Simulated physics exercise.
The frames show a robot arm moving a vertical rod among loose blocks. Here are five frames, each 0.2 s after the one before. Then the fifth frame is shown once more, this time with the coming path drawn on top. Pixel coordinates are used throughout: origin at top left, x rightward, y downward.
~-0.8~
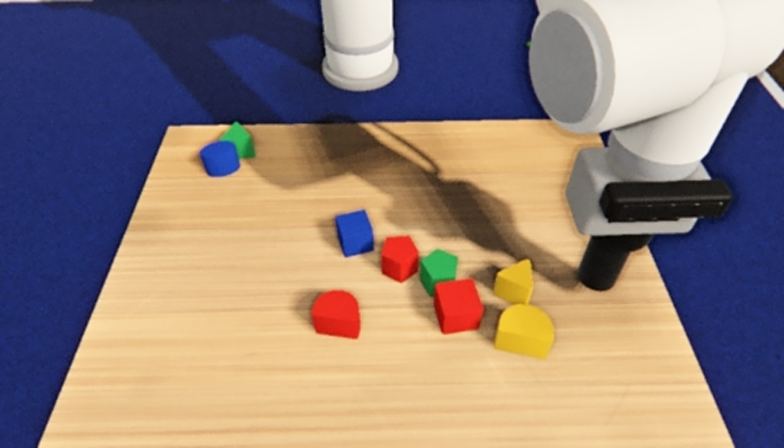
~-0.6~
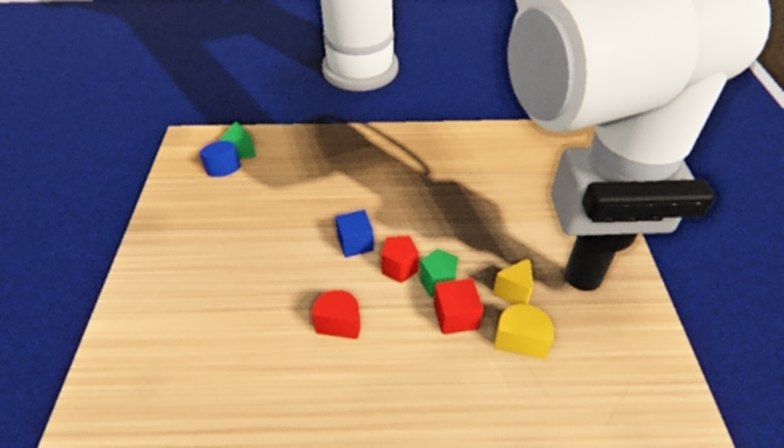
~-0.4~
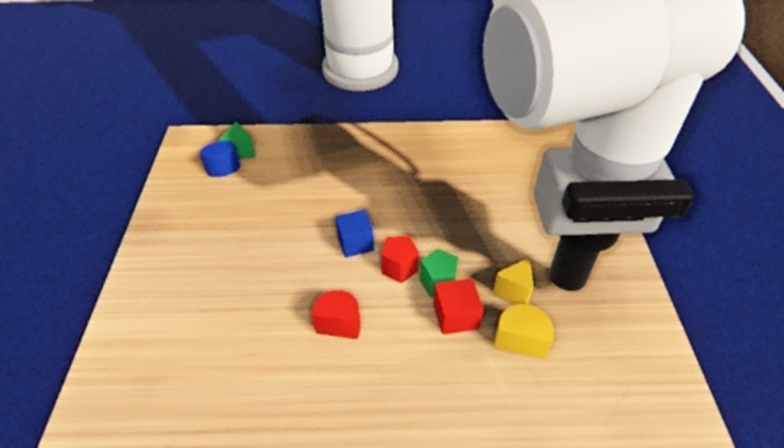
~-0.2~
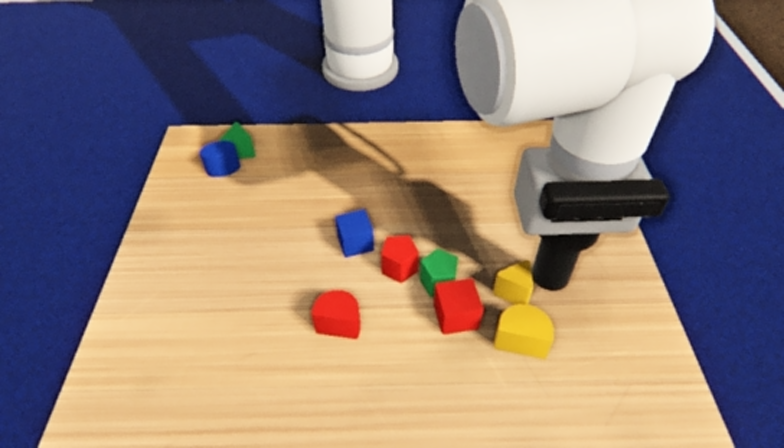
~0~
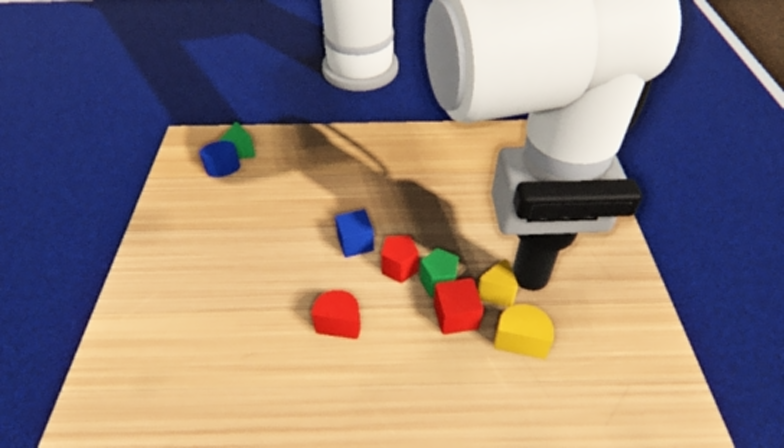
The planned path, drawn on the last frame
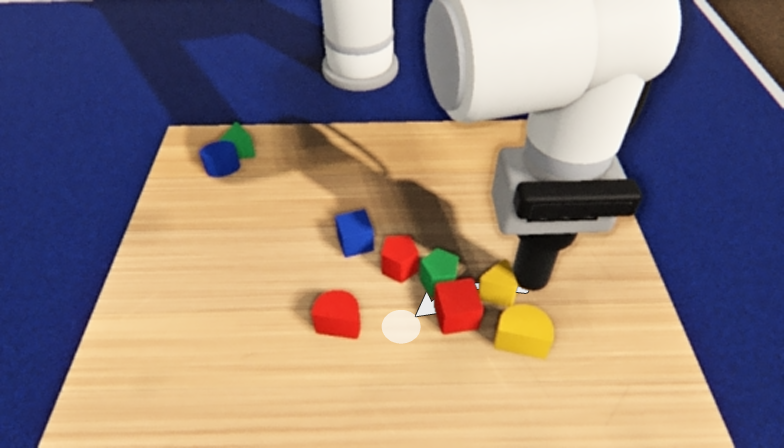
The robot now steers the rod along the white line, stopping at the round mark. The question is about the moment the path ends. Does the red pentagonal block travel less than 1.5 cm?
In short: No.
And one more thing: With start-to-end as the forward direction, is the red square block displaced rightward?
I expect not.
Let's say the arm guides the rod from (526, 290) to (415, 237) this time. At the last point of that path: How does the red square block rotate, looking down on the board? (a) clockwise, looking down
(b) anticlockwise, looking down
My pick is b.
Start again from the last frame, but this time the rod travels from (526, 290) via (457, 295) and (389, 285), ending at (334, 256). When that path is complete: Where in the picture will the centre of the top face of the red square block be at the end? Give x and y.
Near (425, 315).
The line goes from (526, 290) via (479, 286) and (438, 301), ending at (401, 326).
On the path given first. One third of the way, rod at (480, 272); red pentagonal block at (397, 246); green pentagonal block at (428, 260), turned 35° clockwise; red square block at (442, 301), turned 55° anticlockwise; yellow three-sided block at (452, 274).
Two thirds of the way, rod at (439, 287); red pentagonal block at (386, 239); green pentagonal block at (399, 266), turned 105° clockwise; red square block at (424, 322), turned 90° anticlockwise; yellow three-sided block at (412, 294), turned 25° anticlockwise.
At the end, rod at (401, 313); red pentagonal block at (386, 239); green pentagonal block at (396, 268), turned 120° clockwise; red square block at (420, 340), turned 105° anticlockwise; yellow three-sided block at (371, 319), turned 20° anticlockwise.
